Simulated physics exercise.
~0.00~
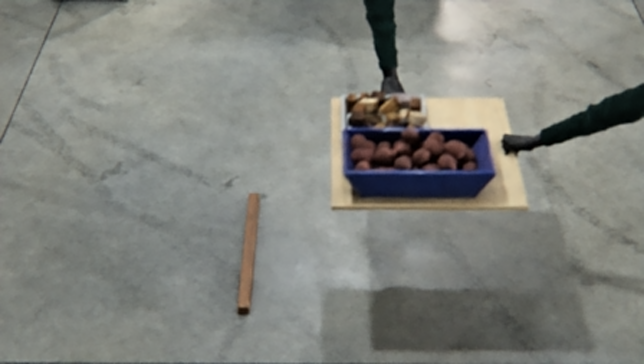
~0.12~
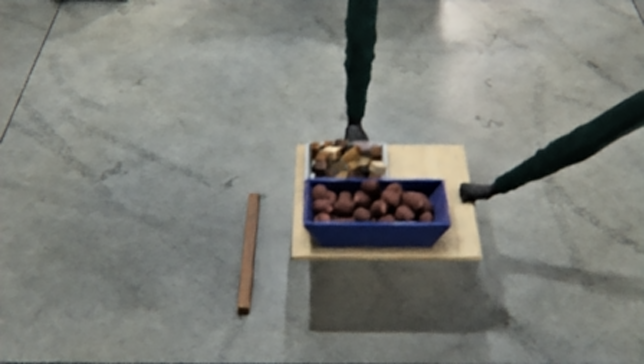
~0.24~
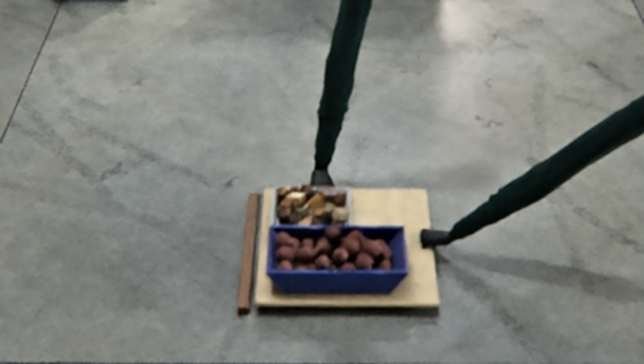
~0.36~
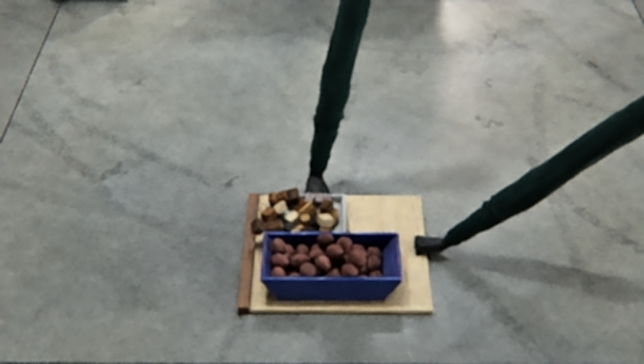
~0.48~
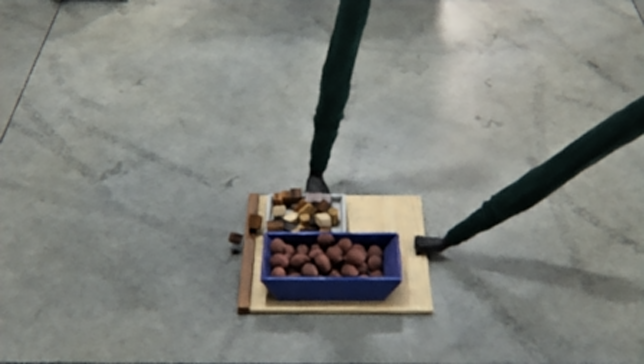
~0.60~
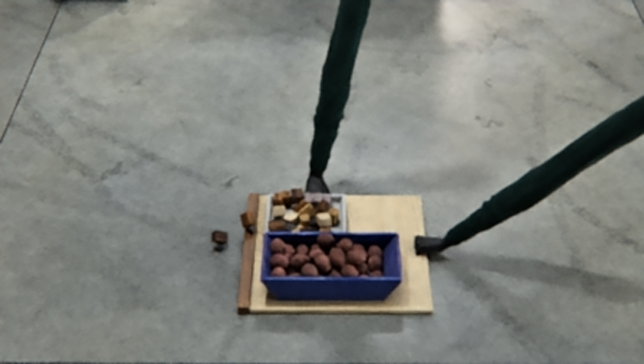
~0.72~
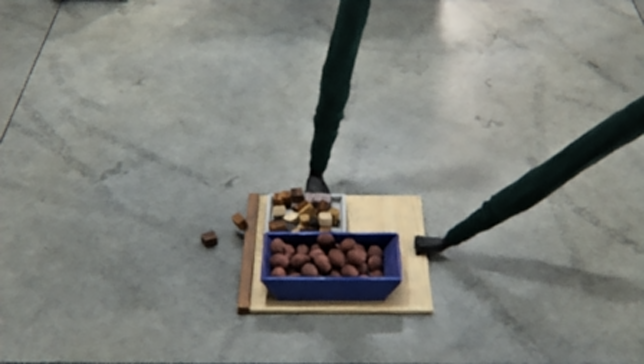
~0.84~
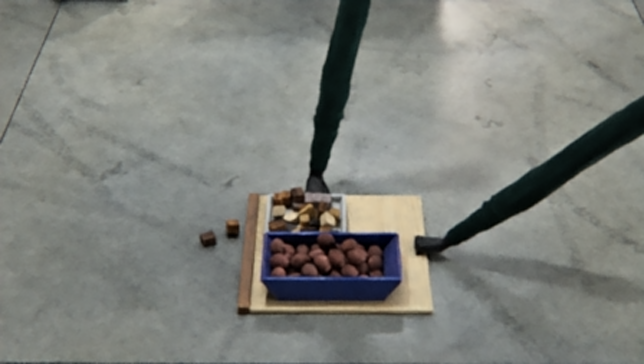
On a grey concrete floor, two dark-sleeved arms lowered a board carrying a blue crate of red potatoes and a white crate of wooden blocks down leftward against a wooden strip, and two blocks tumbled out over it, coming to rest on the left.
